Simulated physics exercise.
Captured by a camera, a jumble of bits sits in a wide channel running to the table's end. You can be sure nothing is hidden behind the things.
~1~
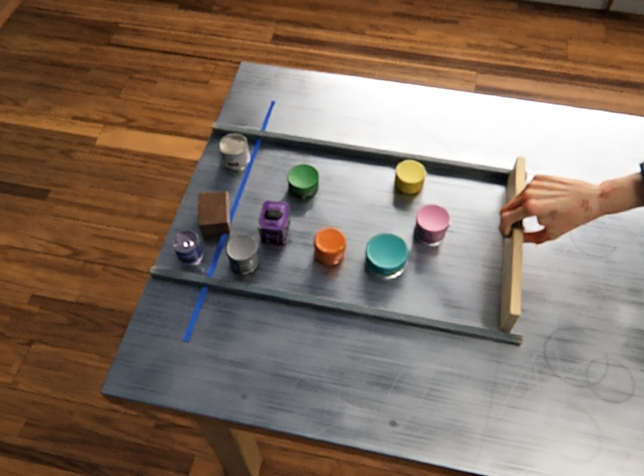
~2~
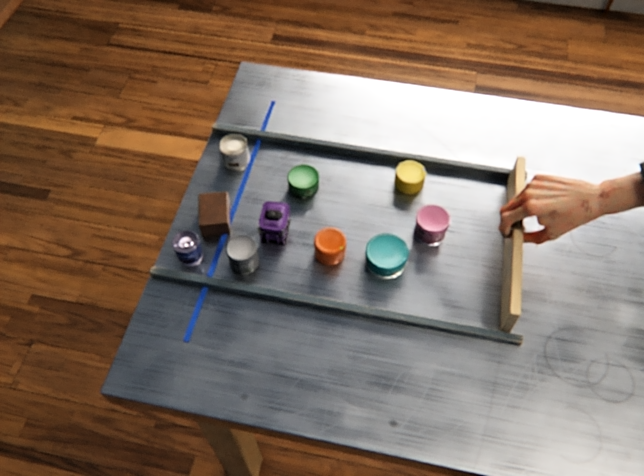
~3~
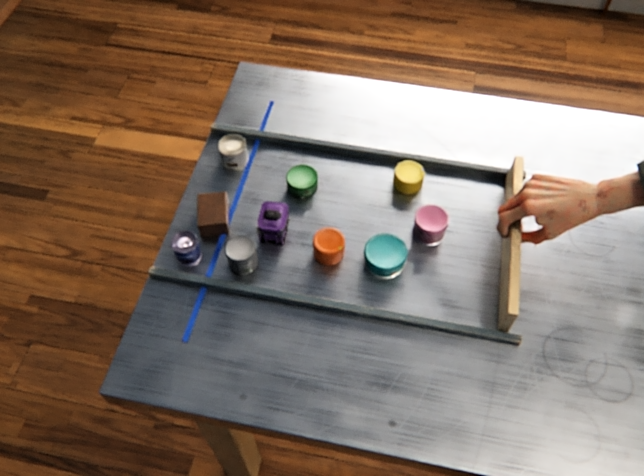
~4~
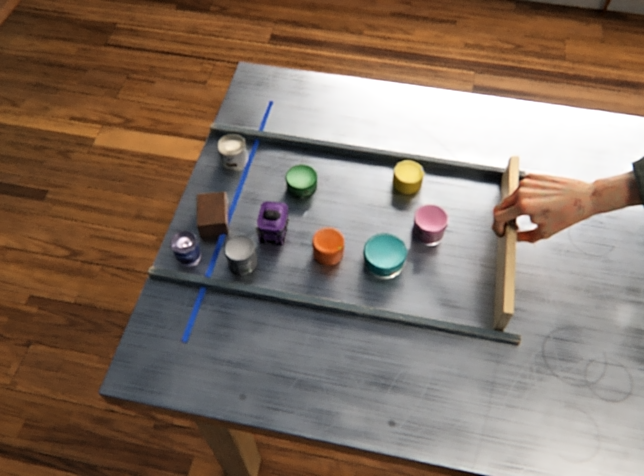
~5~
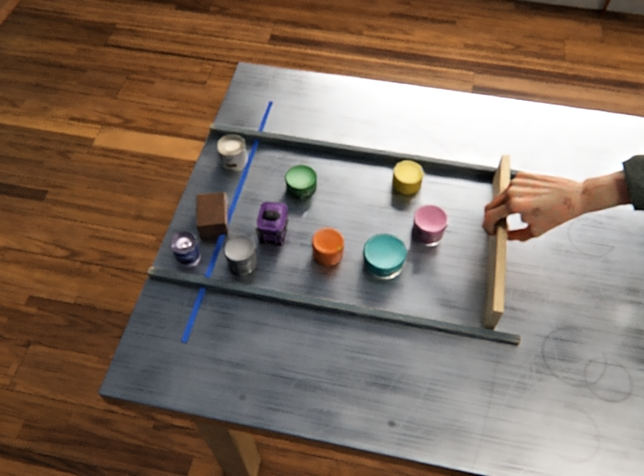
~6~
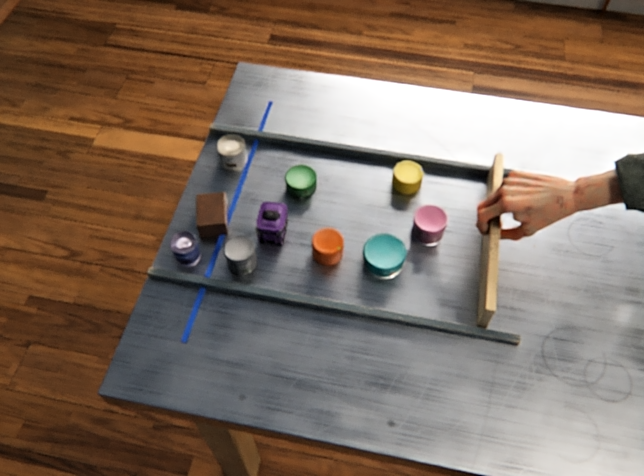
A hand slides a wooden board slightly left along the channel toward the still containers.
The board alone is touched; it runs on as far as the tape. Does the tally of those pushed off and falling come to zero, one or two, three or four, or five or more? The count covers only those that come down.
Just one or two tumble.
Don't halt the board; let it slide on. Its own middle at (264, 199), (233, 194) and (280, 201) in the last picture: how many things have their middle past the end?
0; 2; 0.
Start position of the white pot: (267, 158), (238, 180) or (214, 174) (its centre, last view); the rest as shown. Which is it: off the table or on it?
One after another, it keeps its place; keeps its place; keeps its place.
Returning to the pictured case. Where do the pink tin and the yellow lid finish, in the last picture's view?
The pink tin stops around (219, 190); the yellow lid around (238, 147).
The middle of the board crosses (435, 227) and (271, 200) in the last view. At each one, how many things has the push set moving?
Tally: 1; 9.
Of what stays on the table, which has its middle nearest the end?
Orange lid ends nearest.
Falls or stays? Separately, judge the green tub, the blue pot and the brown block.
I'd say the green tub stays in place, the blue pot drops away, and the brown block drops away.
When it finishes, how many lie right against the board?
5 end up touching it.
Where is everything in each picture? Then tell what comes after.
Blue pot (188, 248); white pot (235, 152); brown block (215, 213); board (513, 240); tape (236, 204), in the first frame.
White pot (235, 152); orange lid (330, 246), in the second frame.
Brown block (214, 214); purple case (274, 223), in the third frame.
Blue pot (186, 249); board (507, 239), in the fourth frame.
White pot (232, 153); yellow lid (408, 178), in the fifth frame.
Blue pot (186, 249); white pot (232, 152); brown block (212, 214); board (491, 236); tape (233, 205), in the sixth frame.
Early on, none off yet; blue pot at rest near (186, 249); white pot at rest near (232, 152); brown block at rest near (212, 214).
A while later, none off yet; blue pot moving near (175, 251); white pot at rest near (232, 152); brown block travelled a little near (190, 211).
Finally, the number that fall off is one or two; lost, brown block and blue pot.
